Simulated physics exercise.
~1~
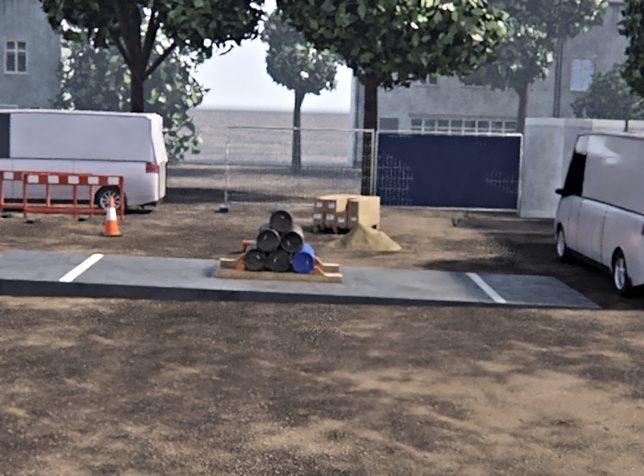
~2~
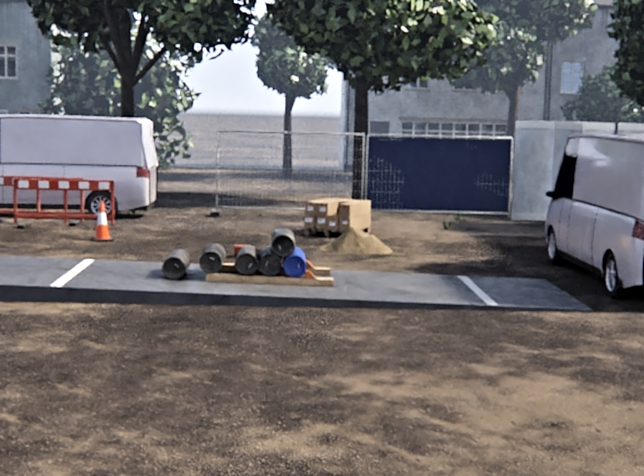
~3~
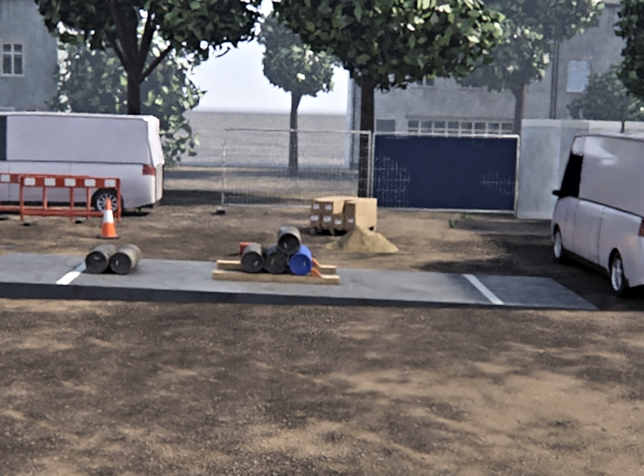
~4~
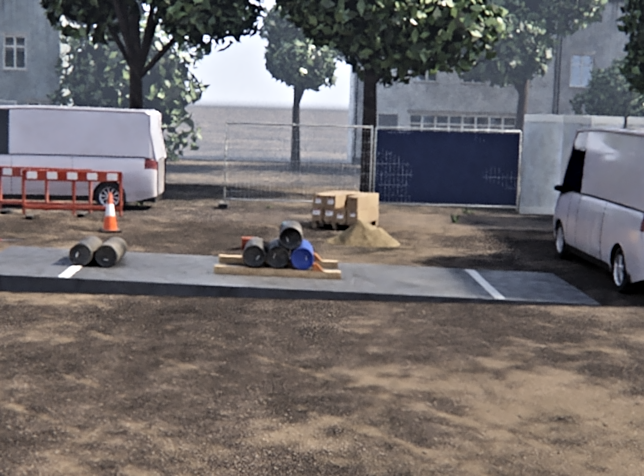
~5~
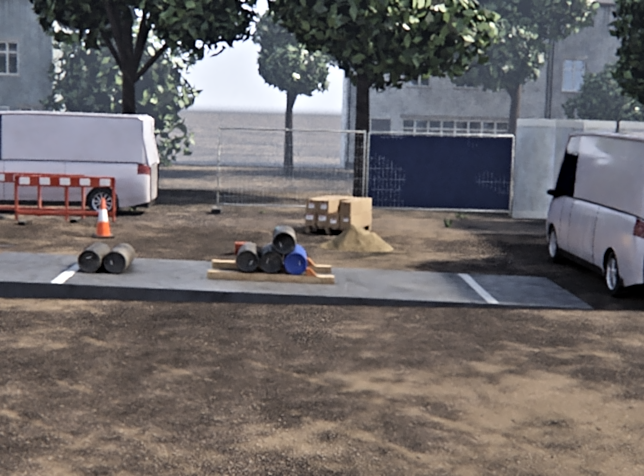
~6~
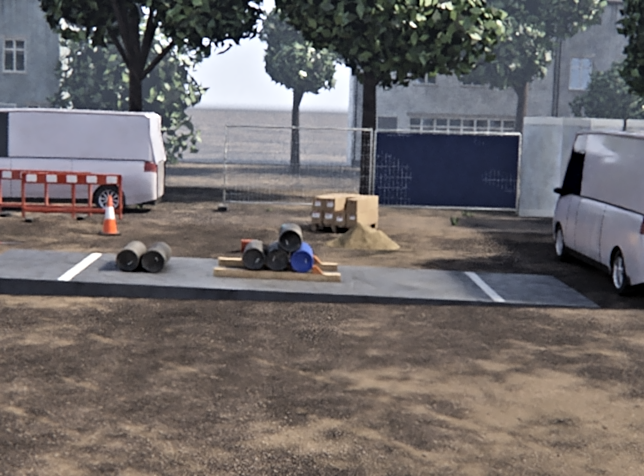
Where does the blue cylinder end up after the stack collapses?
The blue cylinder is still up on the timbers, at the right end of the group that stays there.
